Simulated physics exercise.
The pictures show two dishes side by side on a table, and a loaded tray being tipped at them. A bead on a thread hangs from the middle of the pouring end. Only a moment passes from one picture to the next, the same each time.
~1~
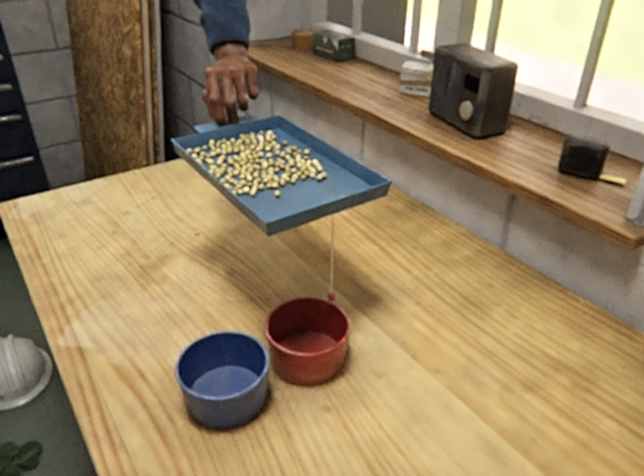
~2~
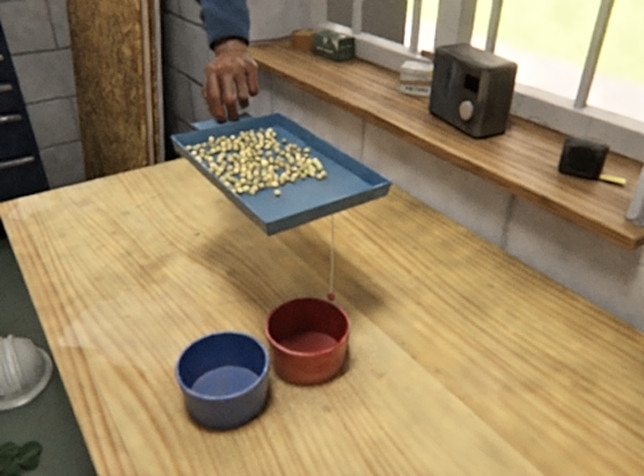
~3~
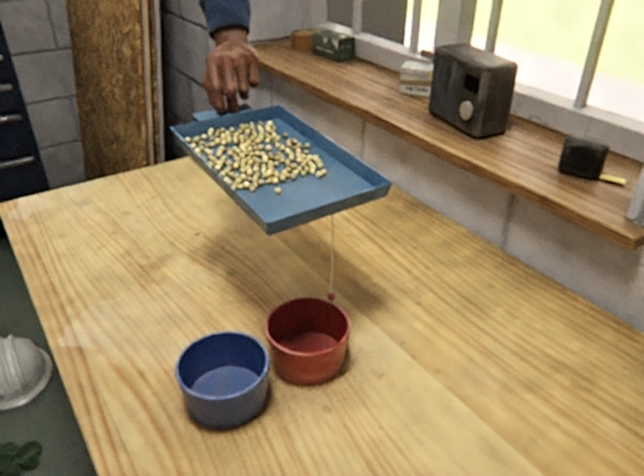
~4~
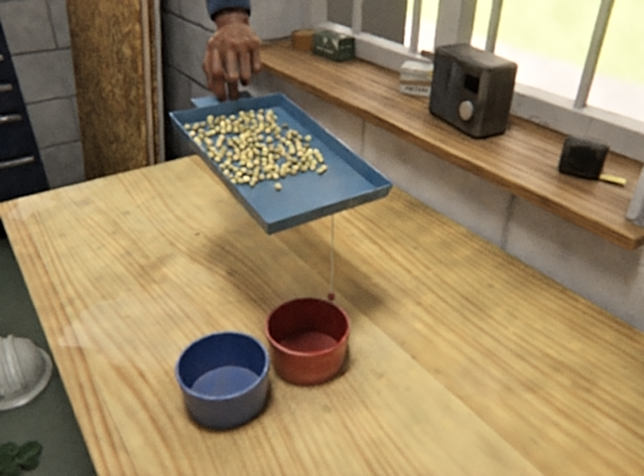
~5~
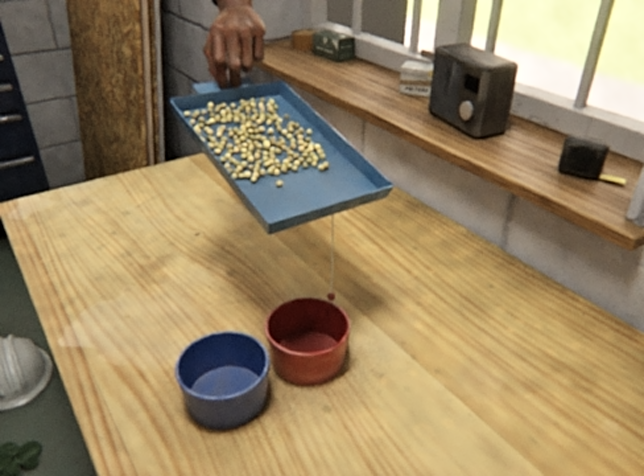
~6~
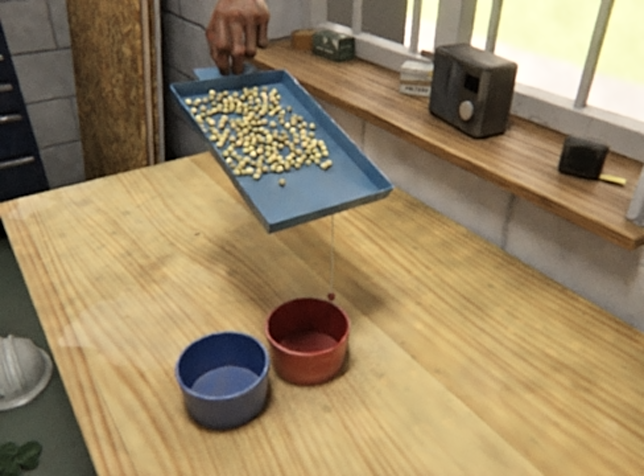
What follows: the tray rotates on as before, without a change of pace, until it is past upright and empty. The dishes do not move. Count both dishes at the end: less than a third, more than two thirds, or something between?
The two hold under a third of the load.
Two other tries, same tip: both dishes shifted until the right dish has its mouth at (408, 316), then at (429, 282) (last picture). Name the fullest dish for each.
First the dish on the right, then the left-hand dish.
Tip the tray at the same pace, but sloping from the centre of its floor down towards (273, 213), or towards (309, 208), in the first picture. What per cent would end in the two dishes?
In turn 80 and 50 in a hundred.
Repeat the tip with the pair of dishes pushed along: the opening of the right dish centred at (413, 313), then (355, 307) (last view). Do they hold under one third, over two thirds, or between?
One: Above two thirds. Two: One to two thirds.
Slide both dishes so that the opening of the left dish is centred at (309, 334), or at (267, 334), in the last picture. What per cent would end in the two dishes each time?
The first gives 80 %, the second 20 %.
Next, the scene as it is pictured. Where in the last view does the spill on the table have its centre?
At about (410, 363).
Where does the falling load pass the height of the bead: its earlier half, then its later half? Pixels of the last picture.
First near (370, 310), later near (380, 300).
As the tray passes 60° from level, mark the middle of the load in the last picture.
Close to (351, 200).
Soon, tray tipped steeply; most on the tray; a small part in the air.
A while on, tray tipped right over; about two thirds on the tray; a stray few in the right dish; about a quarter outside both; a small part in the air.
Towards the end, tray tipped past a quarter turn; a small part in the right dish; most outside both.
Finally, tray tipped past a quarter turn; none in the left dish; a small part in the right dish; most outside both.
